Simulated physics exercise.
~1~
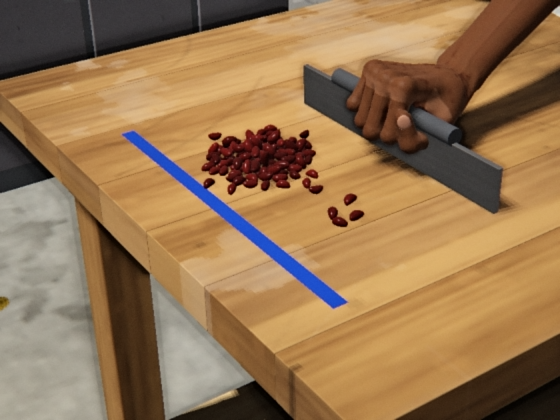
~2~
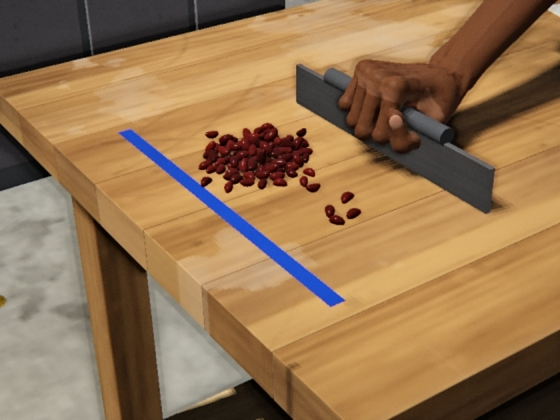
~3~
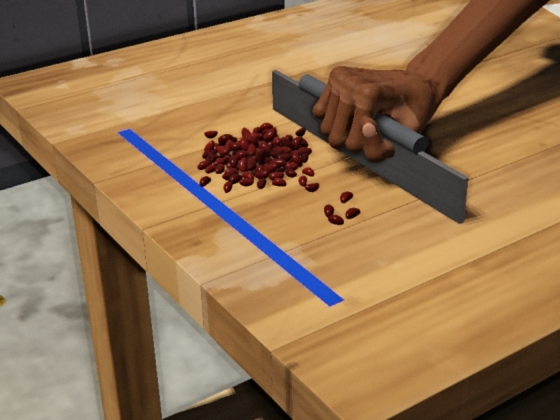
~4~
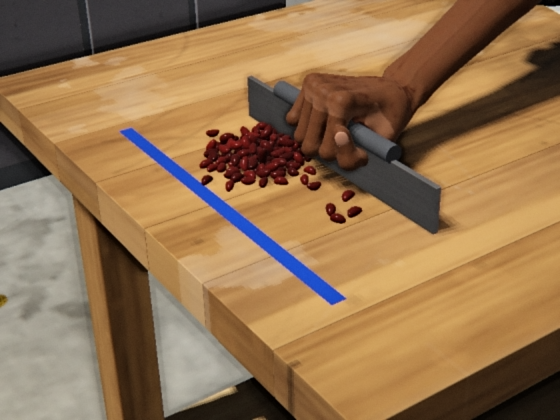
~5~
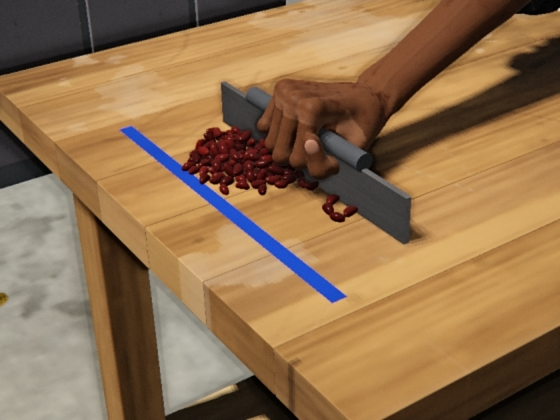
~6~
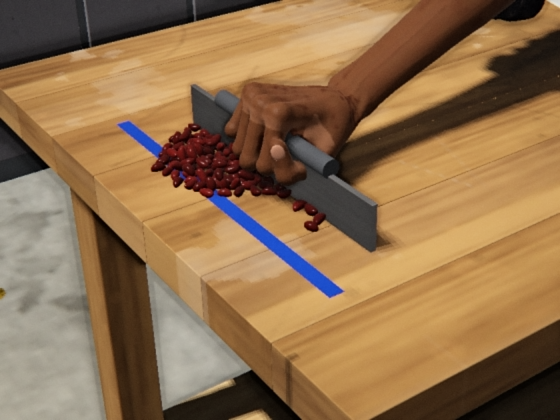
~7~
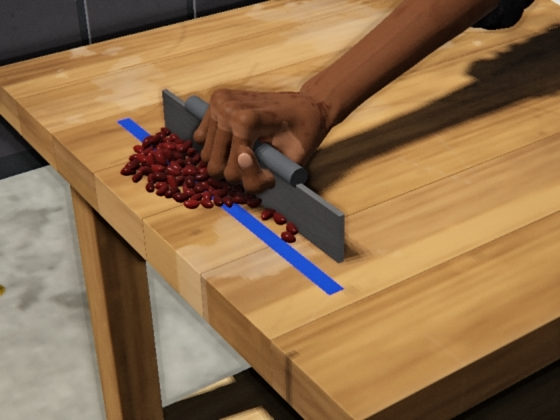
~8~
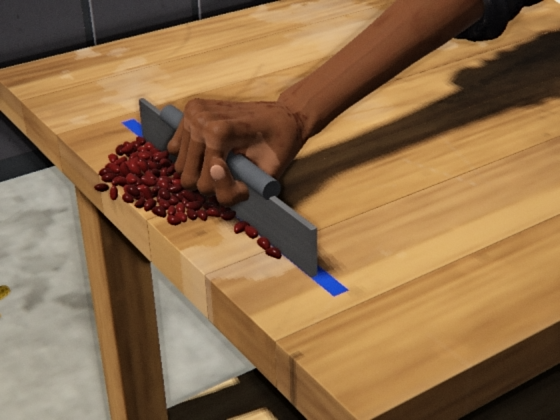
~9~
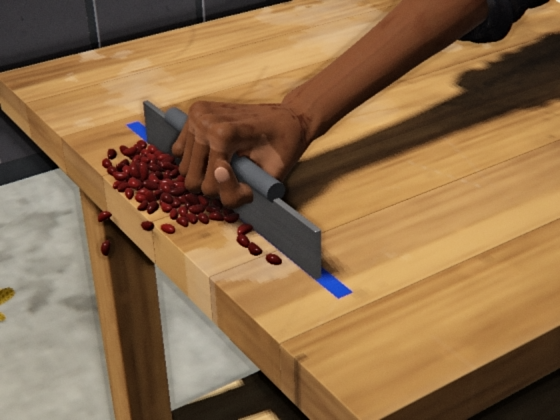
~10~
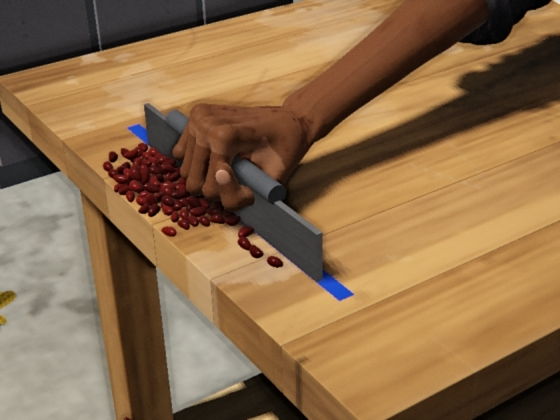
At the start, a hand grips a grey scraper on a wooden table, with a pile of dark red beans and a few stray ones lying between it and a strip of blue tape. The hand slides the blade left toward the near edge, first reaching the main pile and then gathering the strays. The beans bunch up ahead of the blade and are pushed across the tape. The scraper stops abruptly on the tape, and a few beans tumble over the table's edge. Finally, the hand holds still while most beans remain on the tabletop.
